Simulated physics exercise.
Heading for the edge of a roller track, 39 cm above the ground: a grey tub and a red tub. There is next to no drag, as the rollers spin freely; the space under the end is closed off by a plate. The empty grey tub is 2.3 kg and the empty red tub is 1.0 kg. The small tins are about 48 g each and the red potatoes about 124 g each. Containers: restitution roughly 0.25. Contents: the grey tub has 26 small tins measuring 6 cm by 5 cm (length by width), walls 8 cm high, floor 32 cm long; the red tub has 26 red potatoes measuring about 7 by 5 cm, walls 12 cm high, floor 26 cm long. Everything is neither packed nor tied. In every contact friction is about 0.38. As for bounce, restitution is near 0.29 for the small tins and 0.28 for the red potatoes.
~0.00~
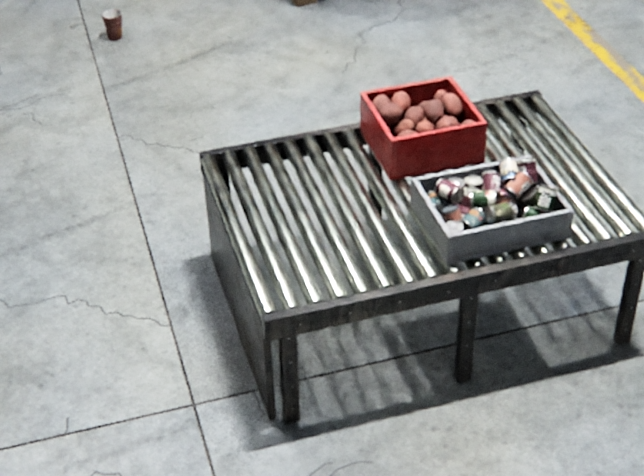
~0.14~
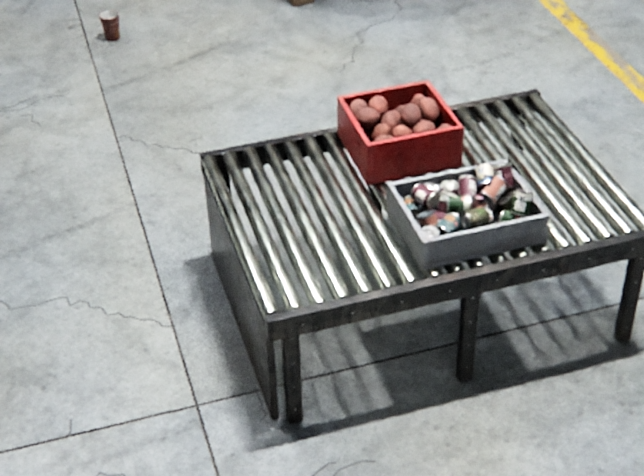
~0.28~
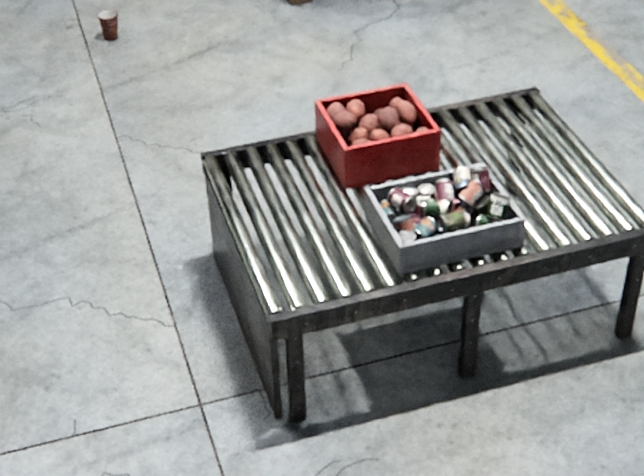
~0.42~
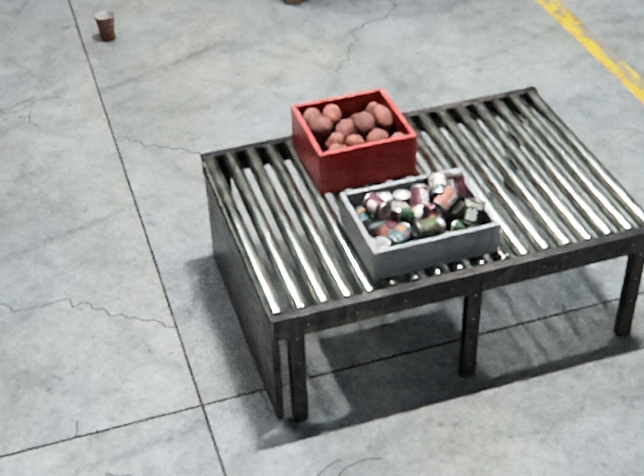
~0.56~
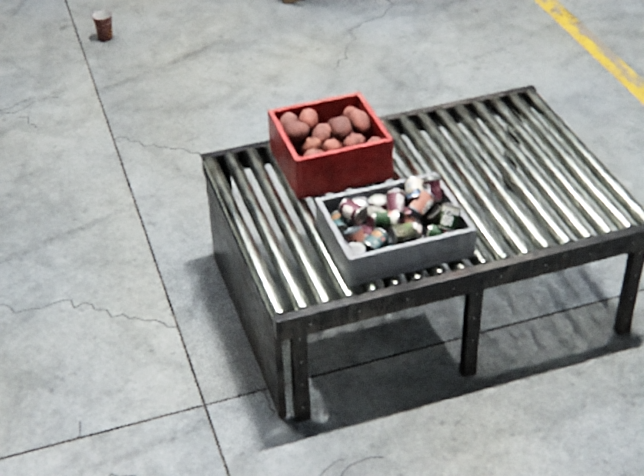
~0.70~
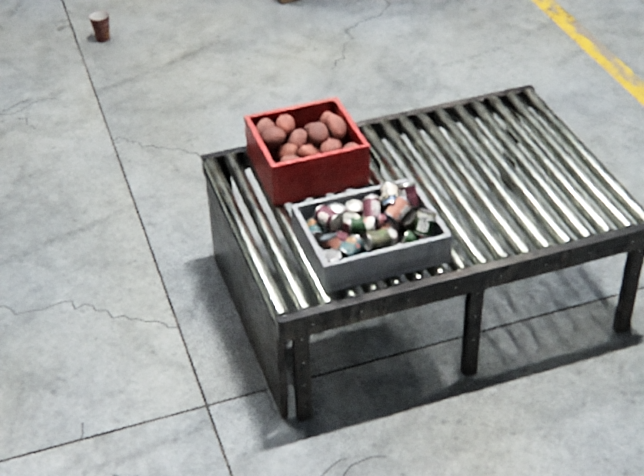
A red tub of potatoes and a grey tub of small tins rolled steadily leftward together along a metal roller track, staying side by side, with their contents still inside as they neared its left end.
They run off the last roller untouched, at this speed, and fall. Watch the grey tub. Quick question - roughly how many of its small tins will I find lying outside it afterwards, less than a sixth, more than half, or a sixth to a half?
You'll find a sixth to a half of them outside.
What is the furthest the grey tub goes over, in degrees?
Roughly 65 degrees.
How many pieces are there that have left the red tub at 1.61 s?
Red tub: Roughly 1 out by then.
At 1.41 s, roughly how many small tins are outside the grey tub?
The number is about 0 at that moment.
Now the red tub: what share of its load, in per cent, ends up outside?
I'd put the red tub at some 80 per cent.
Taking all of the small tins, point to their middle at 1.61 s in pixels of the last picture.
The middle is around (198, 297).
After 0.86 s, the front runs out over the edge.
After 1.41 s, the grey tub is level with 0 of 26 out and the red tub leans 20° with 0 of 26 out.
After 1.61 s, the grey tub leans 38° with 0 of 26 out and the red tub leans 79° with 1 of 26 out.
After 1.96 s, the grey tub leans 52° with 8 of 26 out and the red tub has gone over with 19 of 26 out.
Final count (at 2.60 s), the grey tub is level with 8 of 26 out and the red tub has gone over with 20 of 26 out. Asked share, 8 of 26, 31 per cent.
